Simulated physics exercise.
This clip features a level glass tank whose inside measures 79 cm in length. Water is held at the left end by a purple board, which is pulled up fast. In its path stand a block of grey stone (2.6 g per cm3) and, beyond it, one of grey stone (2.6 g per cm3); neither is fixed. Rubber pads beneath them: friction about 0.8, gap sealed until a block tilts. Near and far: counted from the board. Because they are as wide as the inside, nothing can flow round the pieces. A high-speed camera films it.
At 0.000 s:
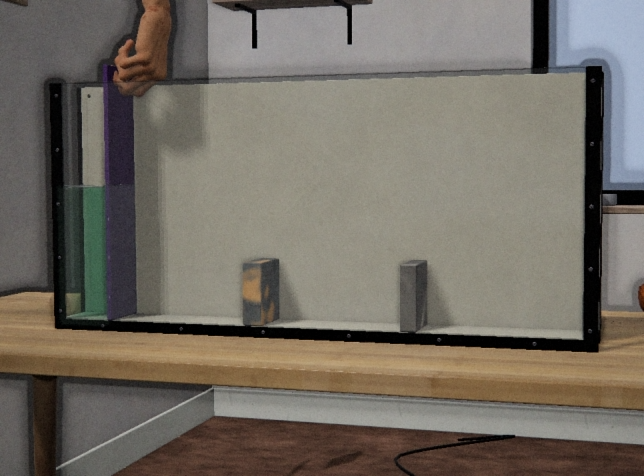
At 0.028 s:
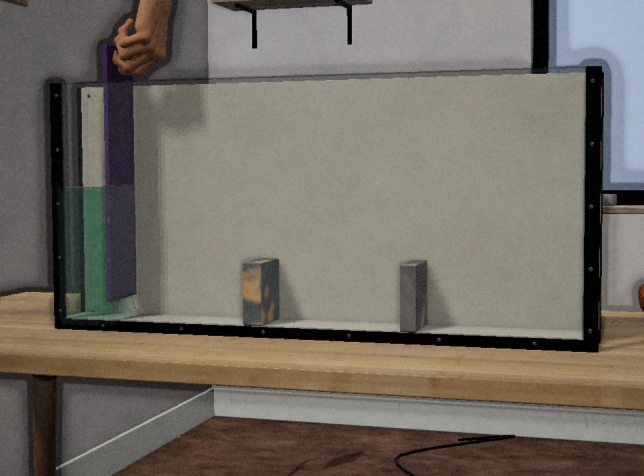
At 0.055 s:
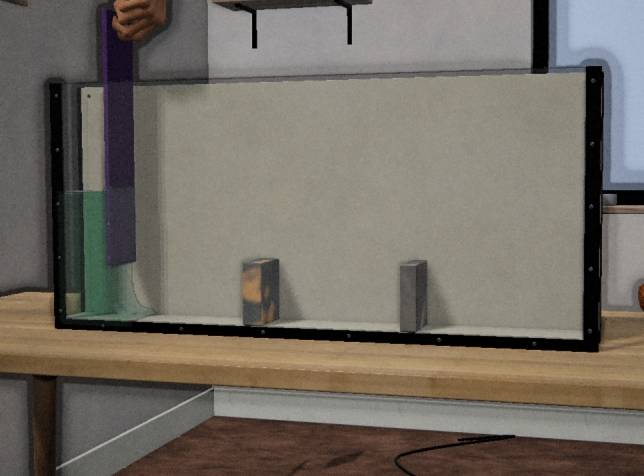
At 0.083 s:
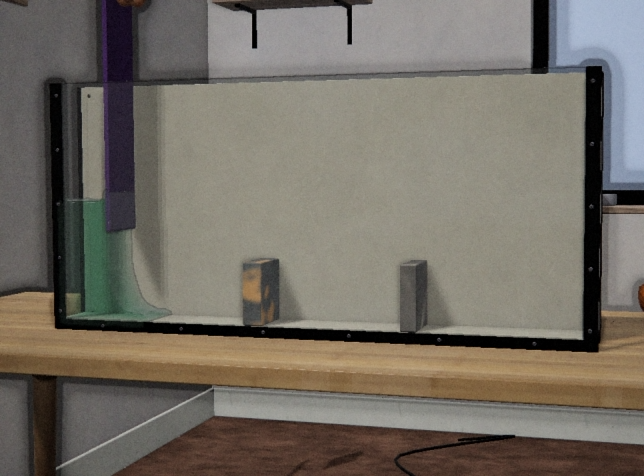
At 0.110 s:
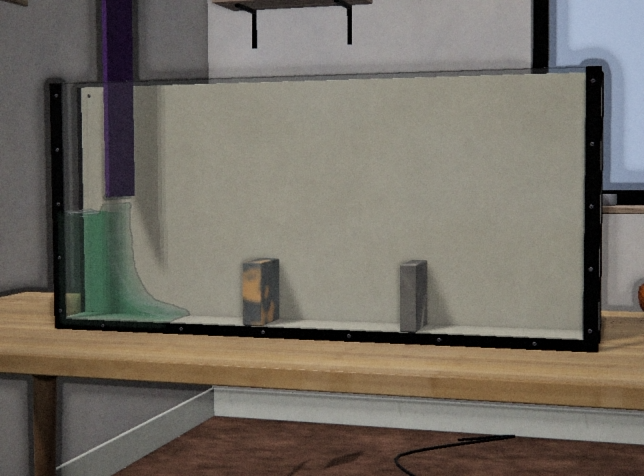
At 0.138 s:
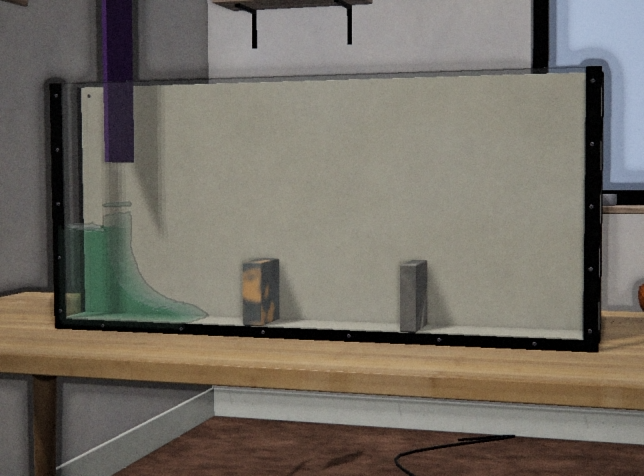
In a glass tank on a wooden table, a hand pulled a purple board straight up, and the green water behind it slumped and spread rightward along the floor, still short of two standing blocks.
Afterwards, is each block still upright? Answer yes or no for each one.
Near one - no, far one - yes.
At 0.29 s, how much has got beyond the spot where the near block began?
About 0 in a hundred, I'd say.
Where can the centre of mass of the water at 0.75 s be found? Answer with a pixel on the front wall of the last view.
At about (260, 303).
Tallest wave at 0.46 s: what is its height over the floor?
Not counting spray, it tops out near 33.0 cm.
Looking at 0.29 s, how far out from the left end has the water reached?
About 30 cm.
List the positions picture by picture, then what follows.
In the first frame, the surface at the left wall is at (70, 188); the front along the floor is at (106, 318); the board's lower edge is at (109, 319); the near block's top is at (251, 266); the far block's top is at (408, 268).
In the second frame, the surface at the left wall is at (70, 189); the front along the floor is at (118, 319); the board's lower edge is at (109, 299).
In the third frame, the surface at the left wall is at (70, 194); the front along the floor is at (131, 319); the board's lower edge is at (108, 265).
In the fourth frame, the surface at the left wall is at (70, 203); the front along the floor is at (146, 320); the board's lower edge is at (108, 230).
In the fifth frame, the surface at the left wall is at (70, 215); the front along the floor is at (165, 320); the board's lower edge is at (107, 195).
In the sixth frame, the surface at the left wall is at (71, 229); the front along the floor is at (185, 321); the board's lower edge is at (106, 161); the near block's top is at (251, 266); the far block's top is at (408, 268).
After 0.29 s the front has run 31 cm from the left wall, the near block leans 4° and the far block is upright.
After 0.46 s the near block leans 73° and the far block is upright.
After 0.75 s the near block lies flat and the far block is upright.
In the end the near block lies flat and the far block is upright; 0 per cent of the water is past where the far block first stood.
